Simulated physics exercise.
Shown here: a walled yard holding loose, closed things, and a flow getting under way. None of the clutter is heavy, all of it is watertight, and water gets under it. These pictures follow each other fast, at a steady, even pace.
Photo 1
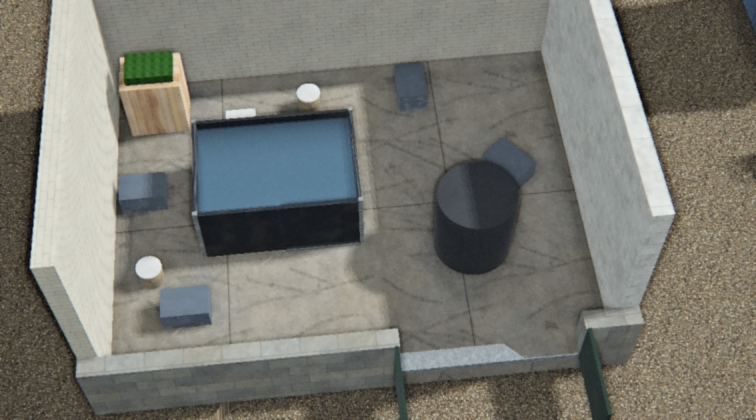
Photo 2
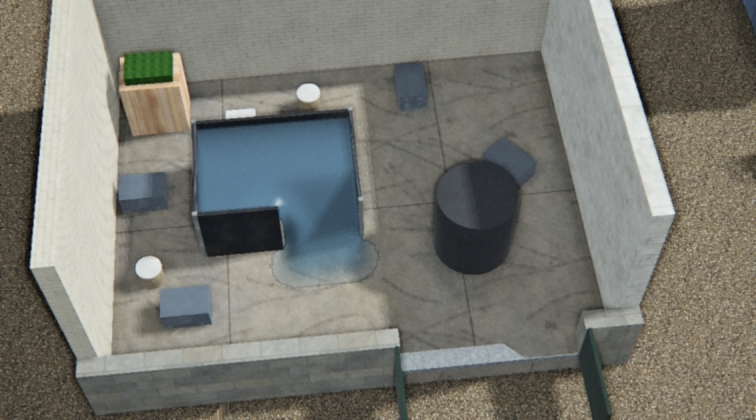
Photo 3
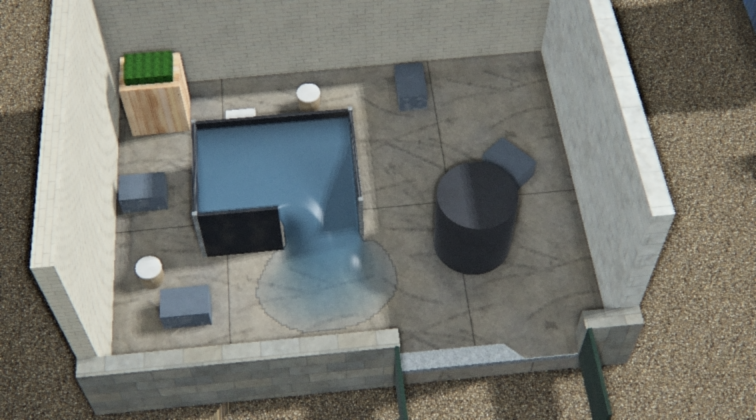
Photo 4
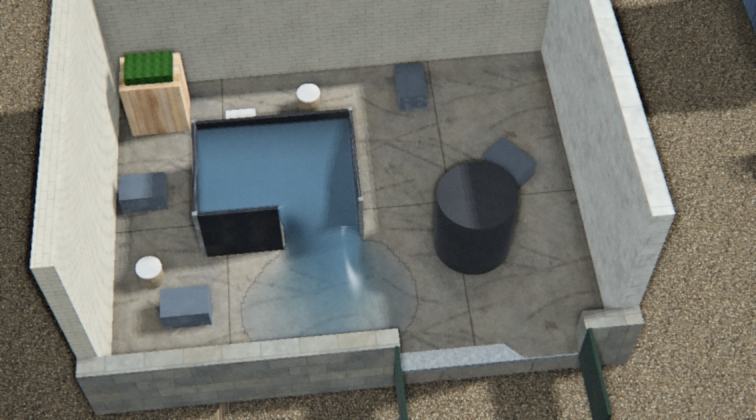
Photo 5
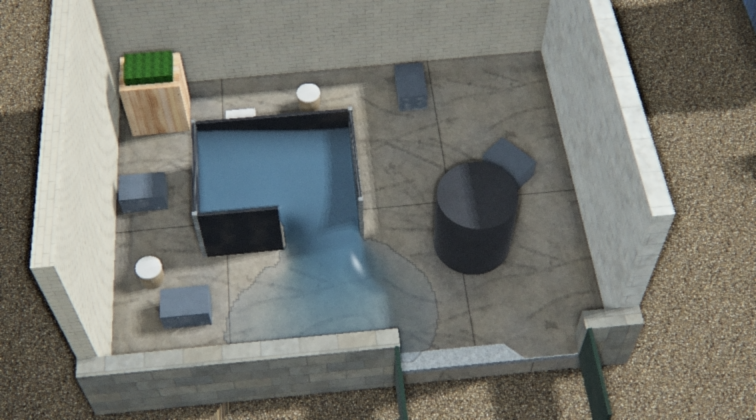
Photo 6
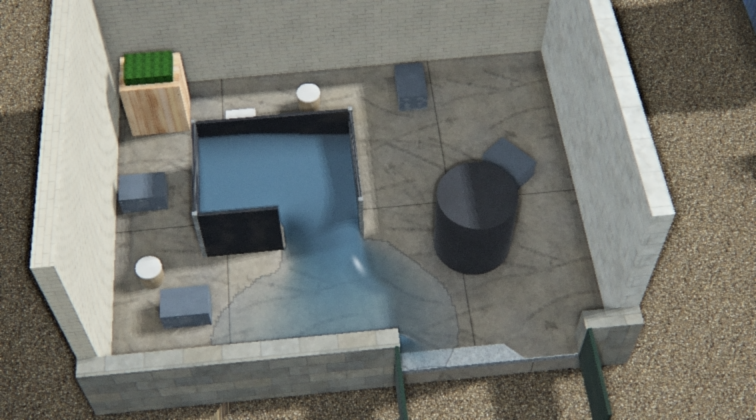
Water pours through an opening in the front of a dark-walled tank and spreads across the paved floor of a walled yard, reaching the front wall and widening to both sides, while the surrounding blocks and dark cylinder stay still.
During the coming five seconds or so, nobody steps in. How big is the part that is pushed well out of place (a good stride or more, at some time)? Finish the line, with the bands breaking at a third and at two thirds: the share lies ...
The share lies between a third and two thirds.
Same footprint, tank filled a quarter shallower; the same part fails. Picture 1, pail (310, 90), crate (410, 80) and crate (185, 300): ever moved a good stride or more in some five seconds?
Going through them, I'd say never got there, then never got there, then got there.
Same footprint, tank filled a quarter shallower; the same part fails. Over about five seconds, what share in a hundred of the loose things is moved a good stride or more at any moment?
My estimate is around 40 percent.
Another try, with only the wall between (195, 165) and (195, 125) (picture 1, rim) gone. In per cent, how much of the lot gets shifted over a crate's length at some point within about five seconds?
Estimate: Close to 90 in a hundred.
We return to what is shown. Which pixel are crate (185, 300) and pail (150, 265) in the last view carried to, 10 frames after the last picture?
Near (169, 260) and (150, 236).
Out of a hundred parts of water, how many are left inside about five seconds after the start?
Close to 74 %.
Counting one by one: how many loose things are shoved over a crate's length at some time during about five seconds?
So the number is 4.
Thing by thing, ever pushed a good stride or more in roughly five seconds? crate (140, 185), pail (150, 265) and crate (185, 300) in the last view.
Entry one gets that far, entry two gets that far, entry three gets that far.
A moment on, 0 of 8 are well off their spots; 0 afloat.
Next, 1 of 8 are well off their spots; 0 afloat.
Later, 3 of 8 are well off their spots; 2 afloat.
In the end, 4 of 8 are well off their spots, and 4 have been at some point; 2 afloat.
